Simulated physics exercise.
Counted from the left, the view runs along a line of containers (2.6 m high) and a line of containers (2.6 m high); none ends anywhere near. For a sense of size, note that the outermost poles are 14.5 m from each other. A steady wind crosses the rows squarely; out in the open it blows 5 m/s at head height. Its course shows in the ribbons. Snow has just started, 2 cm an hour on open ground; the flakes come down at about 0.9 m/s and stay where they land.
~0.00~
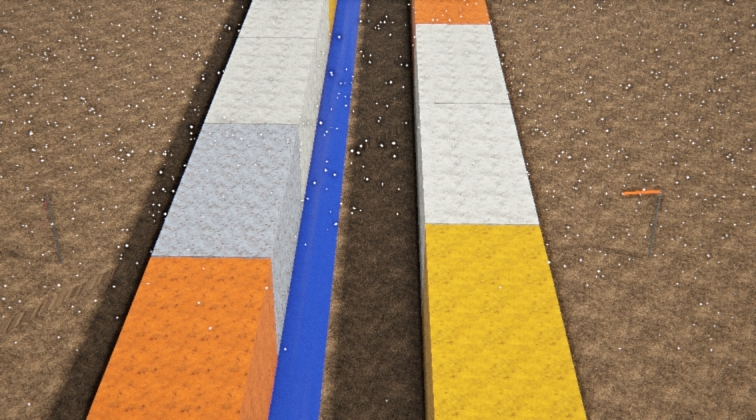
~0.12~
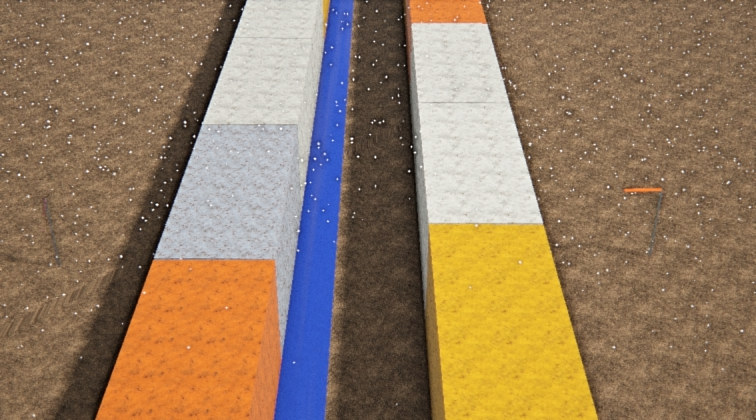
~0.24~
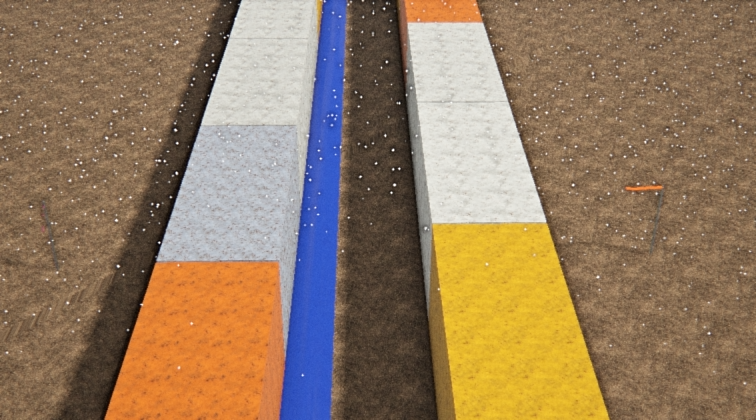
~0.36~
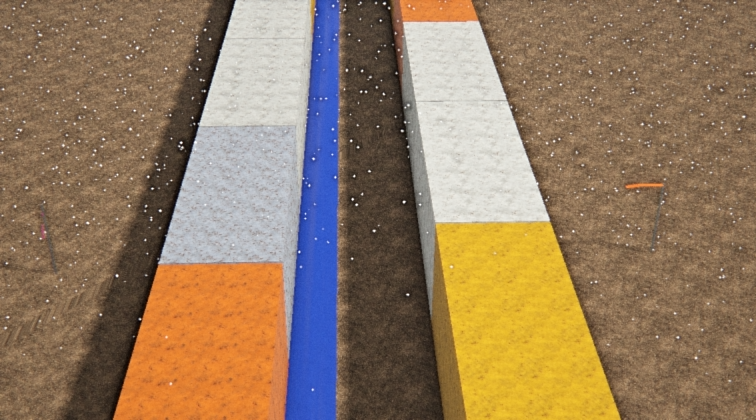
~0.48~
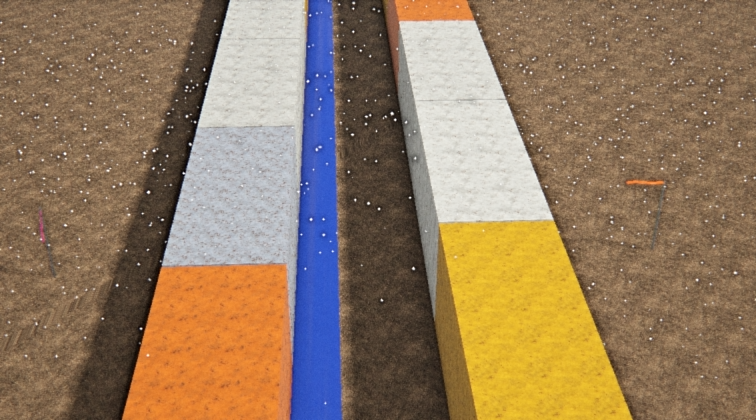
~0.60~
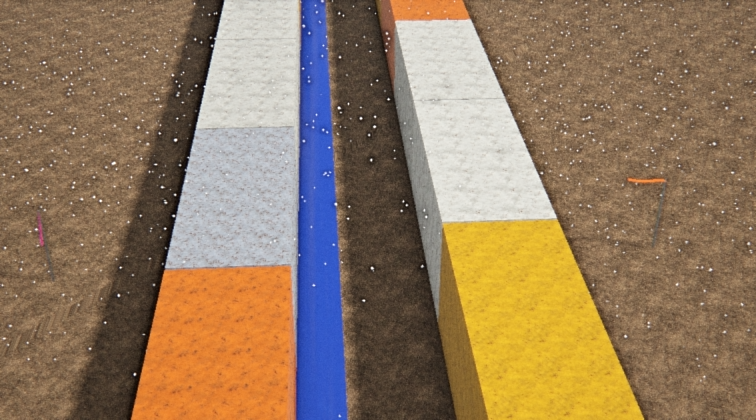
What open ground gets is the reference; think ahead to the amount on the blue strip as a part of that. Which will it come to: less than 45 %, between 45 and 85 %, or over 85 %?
It will be between 45 and 85 %.
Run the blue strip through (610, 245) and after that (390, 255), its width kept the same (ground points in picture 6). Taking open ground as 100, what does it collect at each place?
It would get around 110 percent the first time and around 30 percent the second.
10 minutes on, 2 mm on the blue strip, 3 mm in the open.
30 minutes on, 7 mm on the blue strip, 10 mm in the open.
60 minutes on, 13 mm on the blue strip, 20 mm in the open, so the blue strip has 65 % of the open amount; the left half of it has 69 %, the right half 62 %.
